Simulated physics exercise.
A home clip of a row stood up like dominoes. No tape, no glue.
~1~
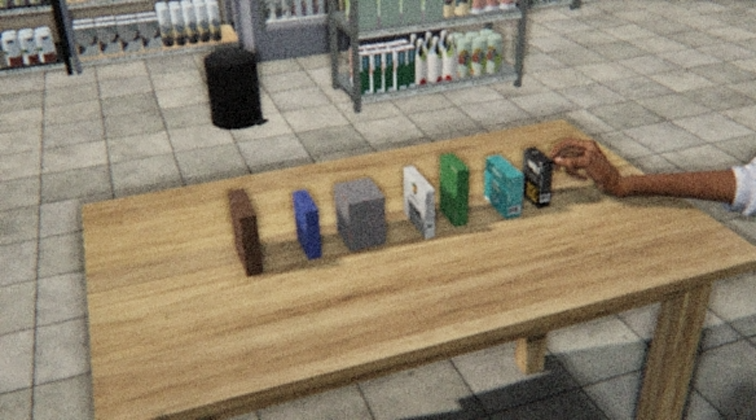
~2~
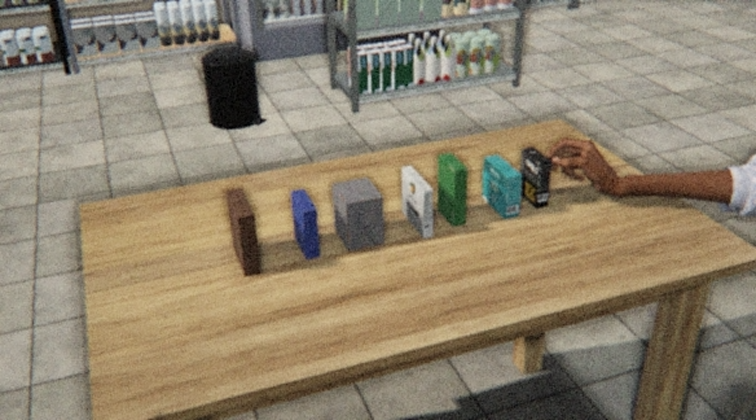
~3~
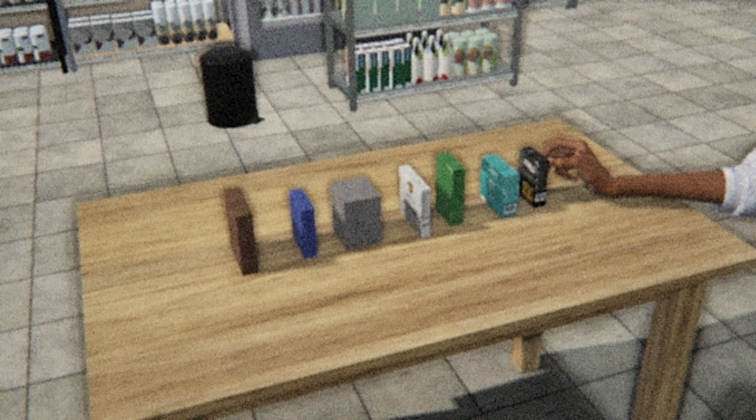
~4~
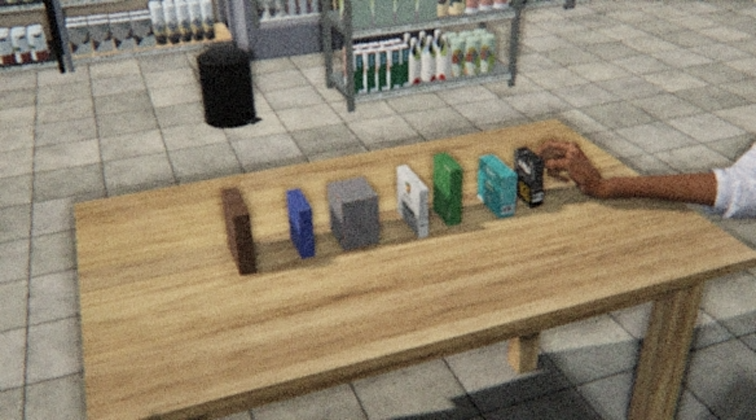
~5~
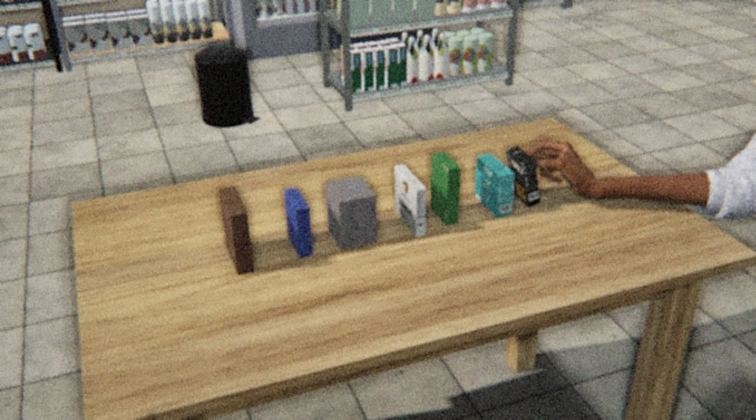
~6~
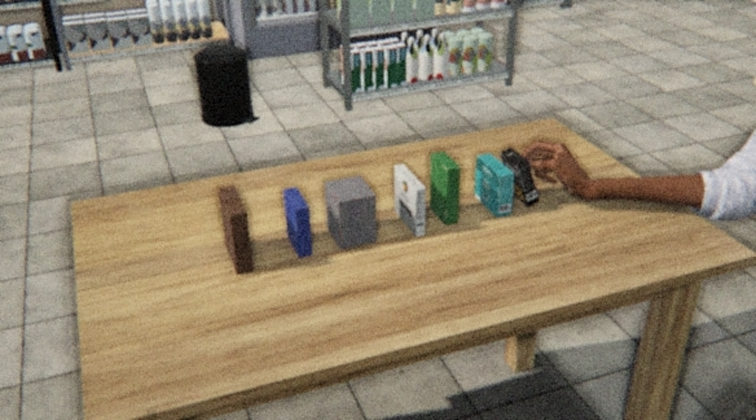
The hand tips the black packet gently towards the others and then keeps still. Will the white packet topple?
The white packet is still upright.
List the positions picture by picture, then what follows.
The first picture shows white packet (419, 202); turquoise packet (503, 187).
The second picture shows blue block (305, 224); green board (452, 190).
The third picture shows turquoise packet (499, 186); grey block (356, 213).
The fourth picture shows black packet 3° over; blue block (301, 223); green board (447, 189).
The fifth picture shows black packet 11° over; turquoise packet (494, 185); grey block (351, 212).
The sixth picture shows black packet 19° over; white packet (410, 200); blue block (298, 222).
Then, 0.20 s past the last view, black packet 33° over; turquoise packet rocked 8° from its first pose.
Then, 0.50 s past the last view, white packet resting near (410, 200).
Finally, left askew, turquoise packet; the other 4 still in place. Final places as the last picture's camera would see them, white packet near (410, 200).
